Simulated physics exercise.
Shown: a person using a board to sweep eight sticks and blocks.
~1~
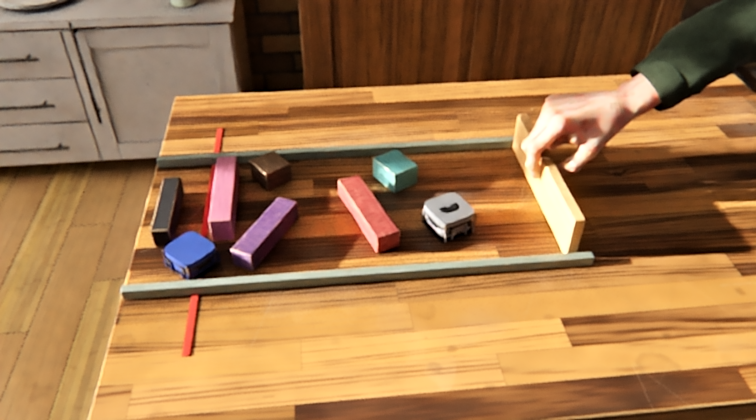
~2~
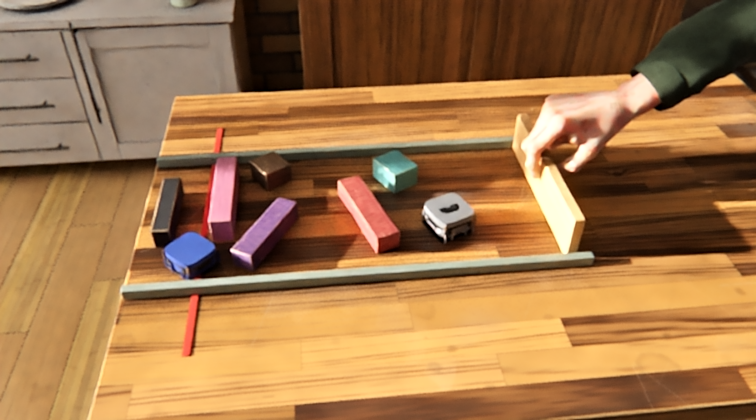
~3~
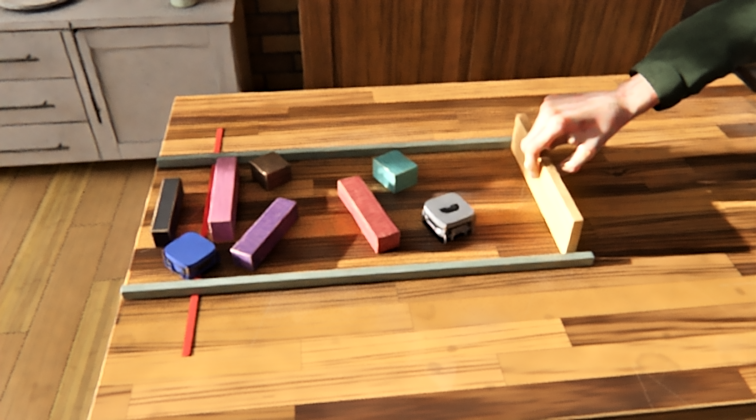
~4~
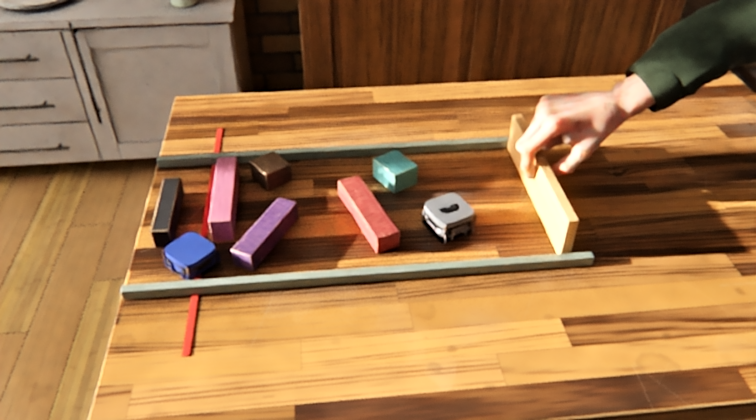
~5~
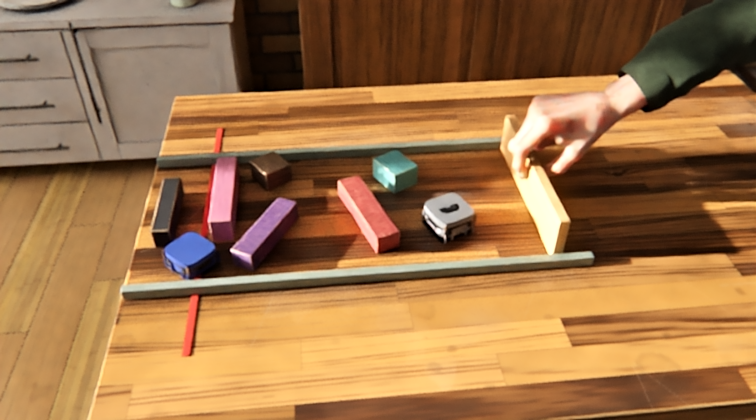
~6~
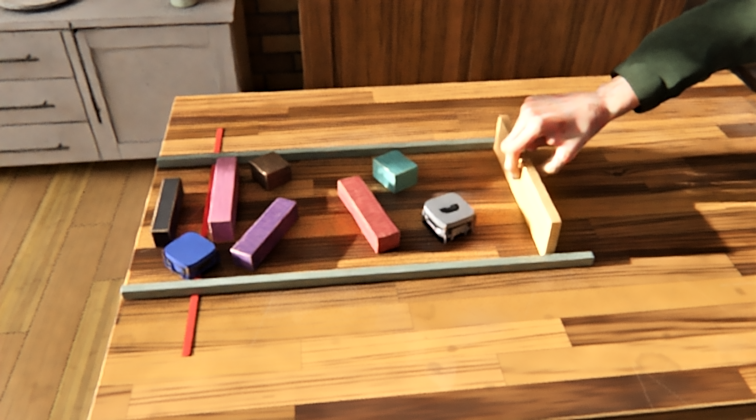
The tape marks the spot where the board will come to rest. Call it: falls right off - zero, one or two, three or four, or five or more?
Call: Three or four.
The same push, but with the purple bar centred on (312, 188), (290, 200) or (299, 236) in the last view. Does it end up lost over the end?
The purple bar does not fall; remains up; comes down.
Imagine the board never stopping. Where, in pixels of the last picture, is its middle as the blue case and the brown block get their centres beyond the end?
The middle is at (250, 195) when it's the blue case, and at (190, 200) when it's the brown block.
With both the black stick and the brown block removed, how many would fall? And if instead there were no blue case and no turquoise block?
Taking the two tries in turn, it comes to 3 and 3.
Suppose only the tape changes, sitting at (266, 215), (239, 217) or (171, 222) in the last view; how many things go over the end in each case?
You'd get 0, then 2, then 6.
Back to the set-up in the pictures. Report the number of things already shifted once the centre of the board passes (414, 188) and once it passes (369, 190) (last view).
Moved so far: 3, later 3.
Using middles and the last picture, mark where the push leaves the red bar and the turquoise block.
Red bar: (152, 226); turquoise block: (195, 179).
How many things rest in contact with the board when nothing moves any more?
It touches 2.
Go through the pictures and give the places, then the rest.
In the first frame, black stick (168, 210); blue case (192, 257); pink bar (225, 197); board (544, 179); tape (206, 219).
In the second frame, blue case (192, 257); board (544, 179).
In the third frame, pink bar (225, 197); purple bar (267, 233).
In the fourth frame, black stick (168, 211); brown block (271, 171).
In the fifth frame, blue case (192, 257); red bar (368, 212).
In the sixth frame, black stick (168, 211); blue case (192, 257); pink bar (225, 197); board (524, 181); tape (206, 219).
Soon after, none off yet; black stick at rest near (168, 211); blue case at rest near (192, 257); pink bar at rest near (225, 197).
In the end, the number that fall off is three or four; gone, purple bar, pink bar, blue case and black stick.
